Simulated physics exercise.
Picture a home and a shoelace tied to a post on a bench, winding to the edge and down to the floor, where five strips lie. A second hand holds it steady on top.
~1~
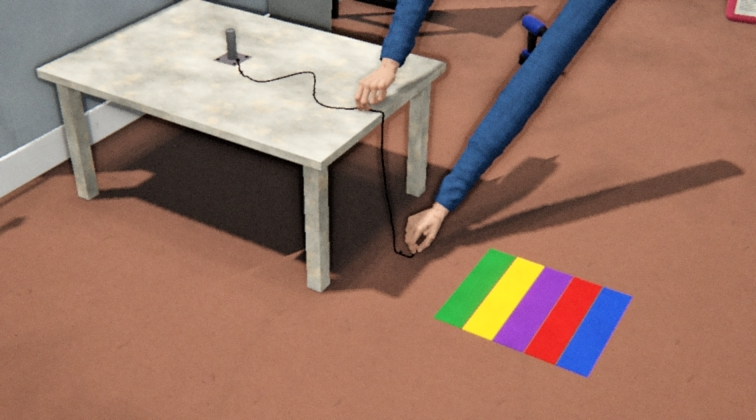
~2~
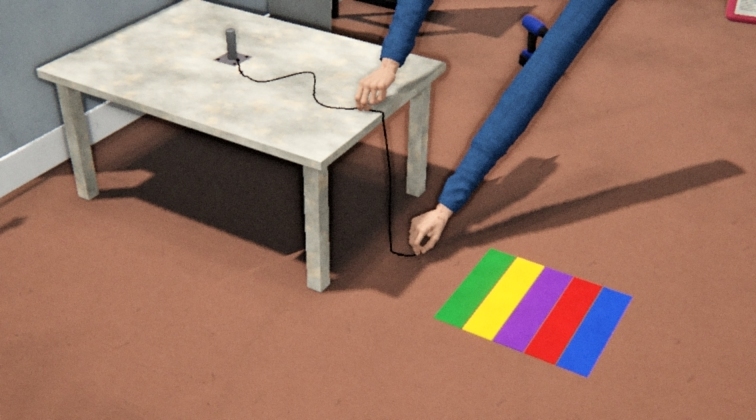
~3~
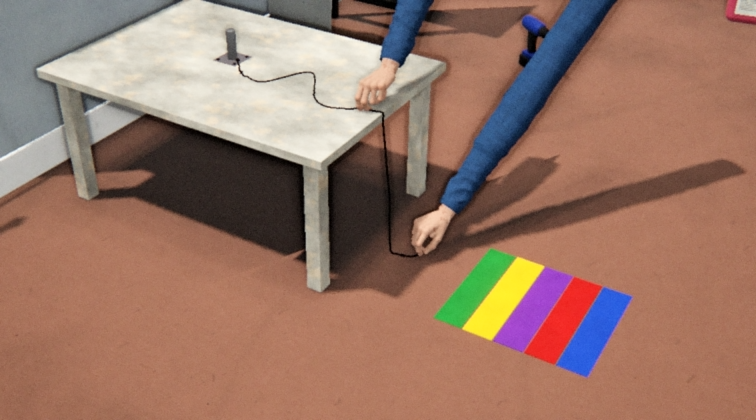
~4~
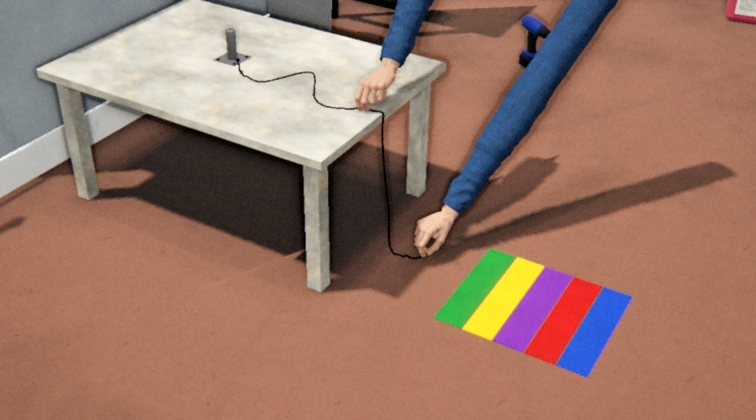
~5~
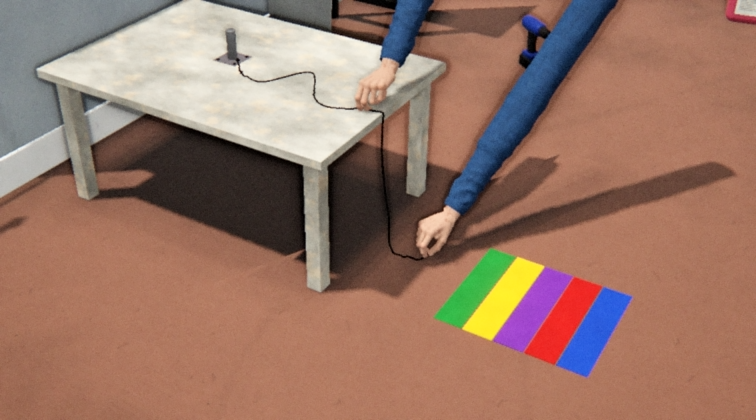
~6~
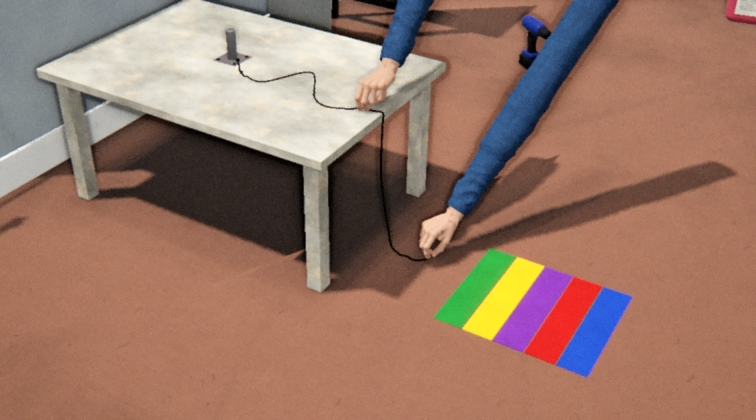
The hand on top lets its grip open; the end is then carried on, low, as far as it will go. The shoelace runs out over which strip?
The blue one.
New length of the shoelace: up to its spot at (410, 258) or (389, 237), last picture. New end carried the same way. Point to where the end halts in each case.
Around (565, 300) for the first cut and around (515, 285) for the second.
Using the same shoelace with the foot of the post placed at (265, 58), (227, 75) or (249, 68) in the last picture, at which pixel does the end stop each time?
Places per try: (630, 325); (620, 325); (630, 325).
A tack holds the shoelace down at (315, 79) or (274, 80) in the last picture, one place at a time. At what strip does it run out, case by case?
Purple; red.
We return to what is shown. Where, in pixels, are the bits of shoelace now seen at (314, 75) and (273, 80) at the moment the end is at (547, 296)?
Approx. (336, 94); approx. (298, 80).
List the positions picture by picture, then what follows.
In the first frame, end (416, 250); green (458, 309); yellow (487, 320); purple (518, 332); red (548, 344); blue (581, 356).
In the second frame, end (420, 251); shoelace through (241, 73) (294, 75) (315, 96) (373, 111) (390, 175) (390, 234).
In the third frame, end (423, 252).
In the fourth frame, end (426, 253); shoelace through (241, 73) (294, 75) (315, 96) (373, 111) (385, 174) (389, 233).
In the fifth frame, end (428, 254).
In the sixth frame, end (431, 255); shoelace through (241, 73) (294, 75) (315, 96) (373, 111) (381, 173) (389, 233).
A little later, end near (547, 296); over purple.
Next, end near (579, 308); over red.
When it is tight, end near (598, 315); over blue. It gets as far as the blue strip.
